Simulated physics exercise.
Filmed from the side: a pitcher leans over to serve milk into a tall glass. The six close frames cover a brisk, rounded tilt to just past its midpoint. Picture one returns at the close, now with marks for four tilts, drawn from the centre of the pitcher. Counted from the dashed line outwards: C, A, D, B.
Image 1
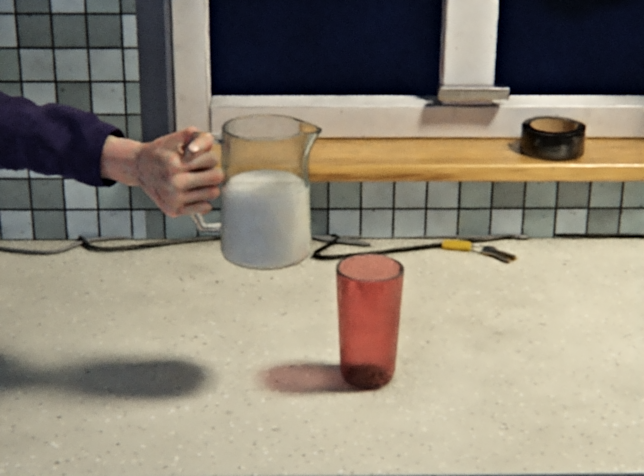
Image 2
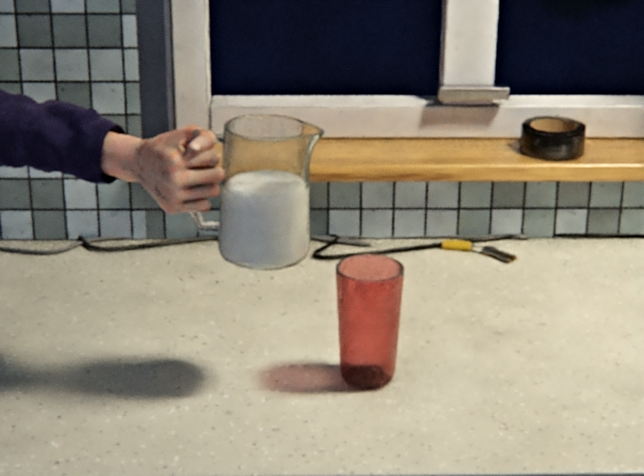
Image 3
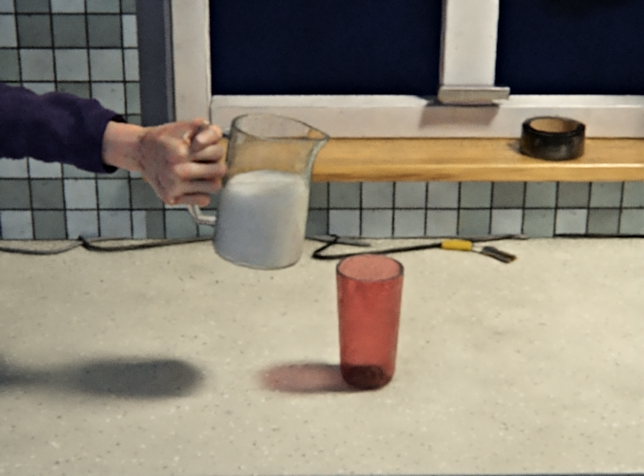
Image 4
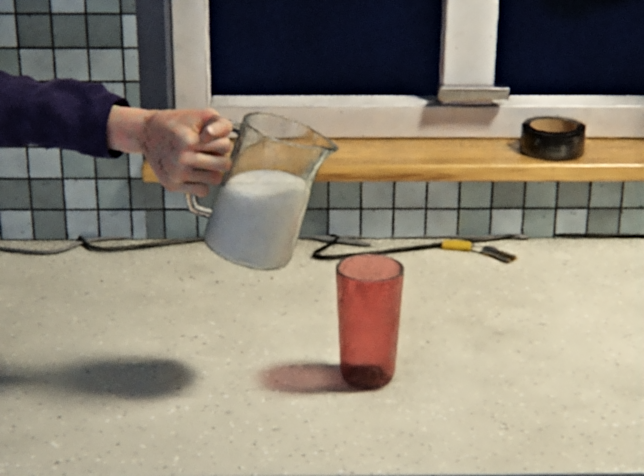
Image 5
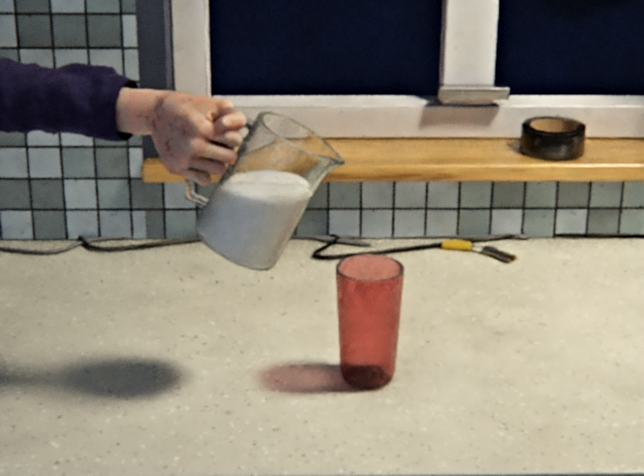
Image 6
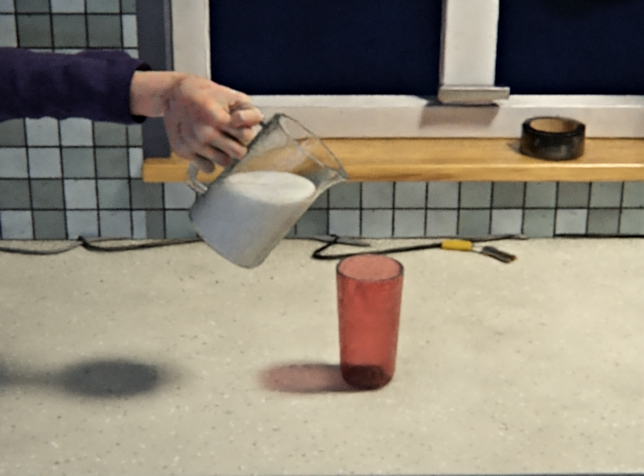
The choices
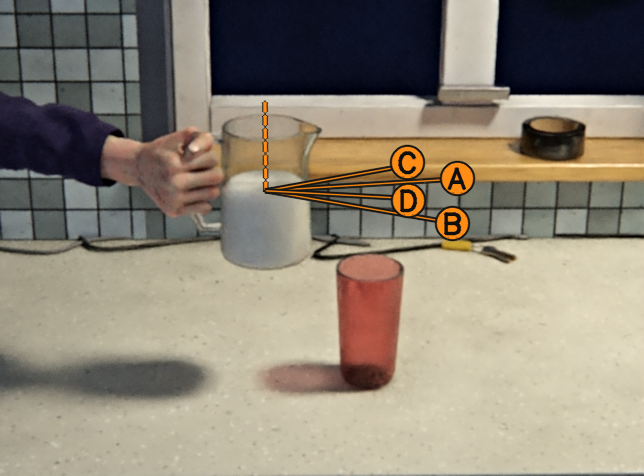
On a speckled counter below a window, a hand tilts a clear pitcher of milk rightward above a tall red glass.
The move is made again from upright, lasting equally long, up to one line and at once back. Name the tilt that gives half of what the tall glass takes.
Take C.
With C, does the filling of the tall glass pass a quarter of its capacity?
Yes.
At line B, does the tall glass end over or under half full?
Over.
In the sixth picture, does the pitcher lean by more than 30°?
Yes.
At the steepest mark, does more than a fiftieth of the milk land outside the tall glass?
Yes.
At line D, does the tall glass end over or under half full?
Over half.
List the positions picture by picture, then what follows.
In the first frame, upright, lip at (320, 129); rim of the tall glass round (370, 267); nothing has left yet.
In the second frame, tipped about 2°, lip at (322, 131); nothing has left yet.
In the third frame, tipped about 8°, lip at (328, 137); nothing has left yet.
In the fourth frame, tipped about 17°, lip at (336, 147); nothing has left yet.
In the fifth frame, tipped about 28°, lip at (343, 161); nothing has left yet.
In the sixth frame, tipped about 40°, lip at (348, 177); nothing has left yet.
In orange, A at (440, 180); B at (435, 220); C at (390, 168); D at (391, 197).
If A is chosen, the tall glass ends with about 67 % of what it can hold; 6 % of the milk is spilt.
If B is chosen, the tall glass ends with about 93 % of what it can hold; 12 % of the milk is spilt.
If C is chosen, the tall glass ends with about 49 % of what it can hold; 5 % of the milk is spilt.
If D is chosen, the tall glass ends with about 82 % of what it can hold; 8 % of the milk is spilt.
